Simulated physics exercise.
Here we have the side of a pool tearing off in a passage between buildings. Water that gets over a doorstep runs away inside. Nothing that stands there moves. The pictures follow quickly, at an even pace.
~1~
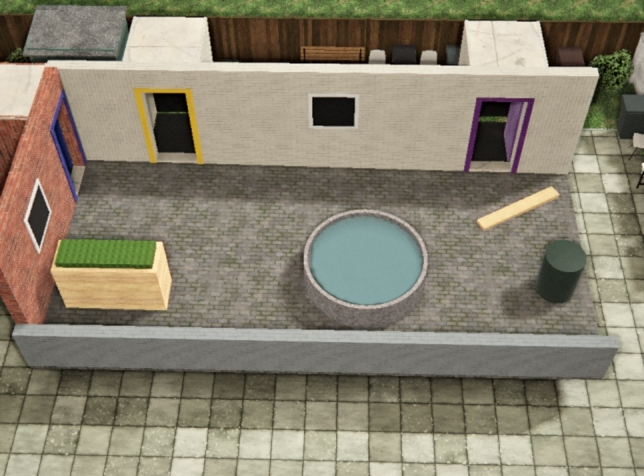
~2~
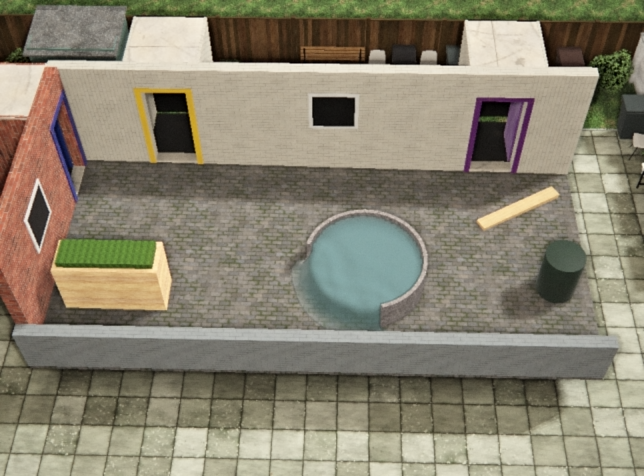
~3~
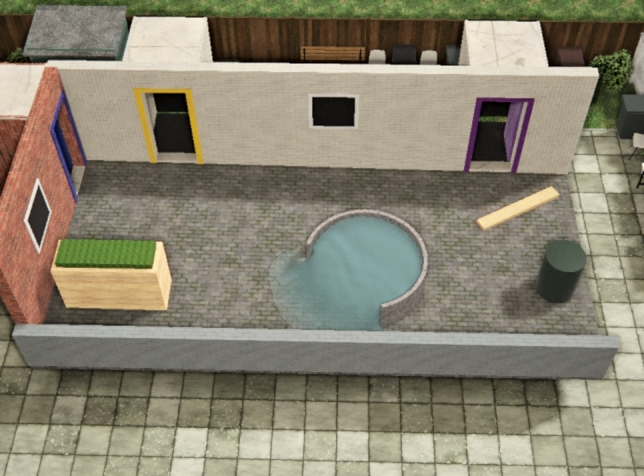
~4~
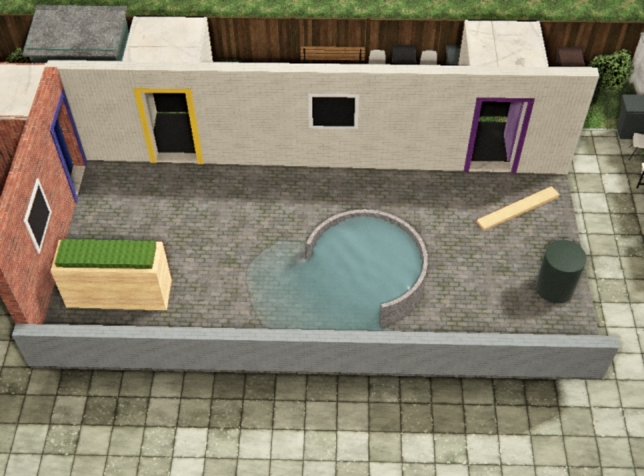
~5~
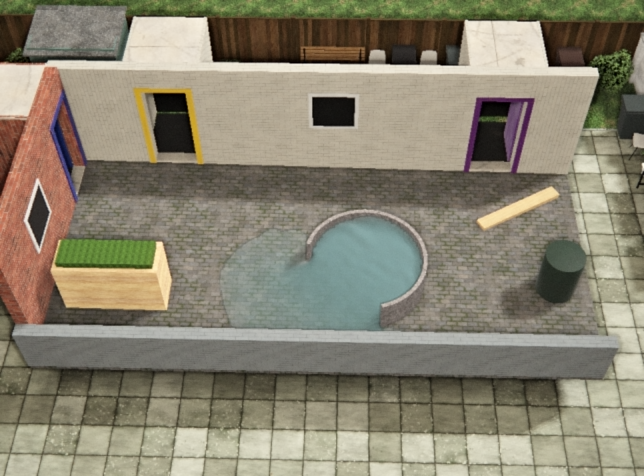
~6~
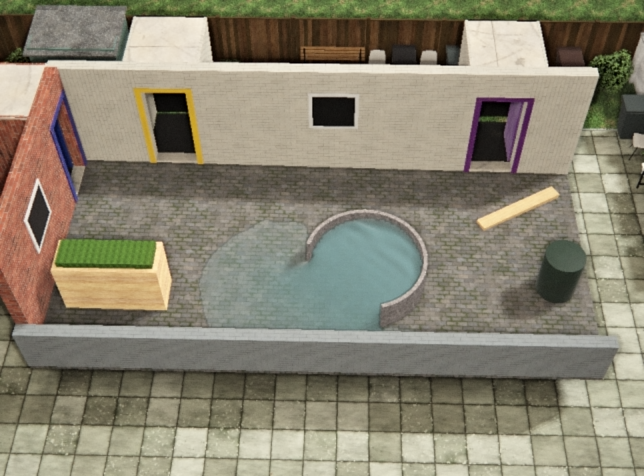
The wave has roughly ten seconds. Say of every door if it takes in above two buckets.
In the end: The blue door floods; the purple door holds within the limit; the yellow door floods.
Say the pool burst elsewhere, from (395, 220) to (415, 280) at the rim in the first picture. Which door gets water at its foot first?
It is the purple door.
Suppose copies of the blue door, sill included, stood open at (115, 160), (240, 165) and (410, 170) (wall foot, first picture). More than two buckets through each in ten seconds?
In turn: Passes that mark, lets more in, is under.
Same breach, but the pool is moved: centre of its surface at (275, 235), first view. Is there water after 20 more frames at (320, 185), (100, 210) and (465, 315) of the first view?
One after the other: No water, wet, covered.
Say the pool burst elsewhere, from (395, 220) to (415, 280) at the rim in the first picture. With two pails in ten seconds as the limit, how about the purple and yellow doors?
Then: The purple one floods, the yellow one lets less in.
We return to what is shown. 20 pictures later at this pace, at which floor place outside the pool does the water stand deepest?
Around (82, 327).
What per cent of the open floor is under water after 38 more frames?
Near 70 in a hundred.
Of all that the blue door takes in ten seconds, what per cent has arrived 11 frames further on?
I make it 0 per cent.
A moment on, water covers 30 % of the floor; the blue door not reached, the purple door not reached, the yellow door not reached.
Next, water covers 40 % of the floor; the blue door not reached, the purple door not reached, the yellow door not reached.
Then, water covers 55 % of the floor; the blue door not reached, the purple door not reached, the yellow door not reached.
Later, water covers 70 % of the floor; the blue door over two buckets in, the purple door not reached, the yellow door over two buckets in.
In the end, water covers 85 % of the floor; the blue door over two buckets in, the purple door wet at the sill, nothing in, the yellow door over two buckets in.
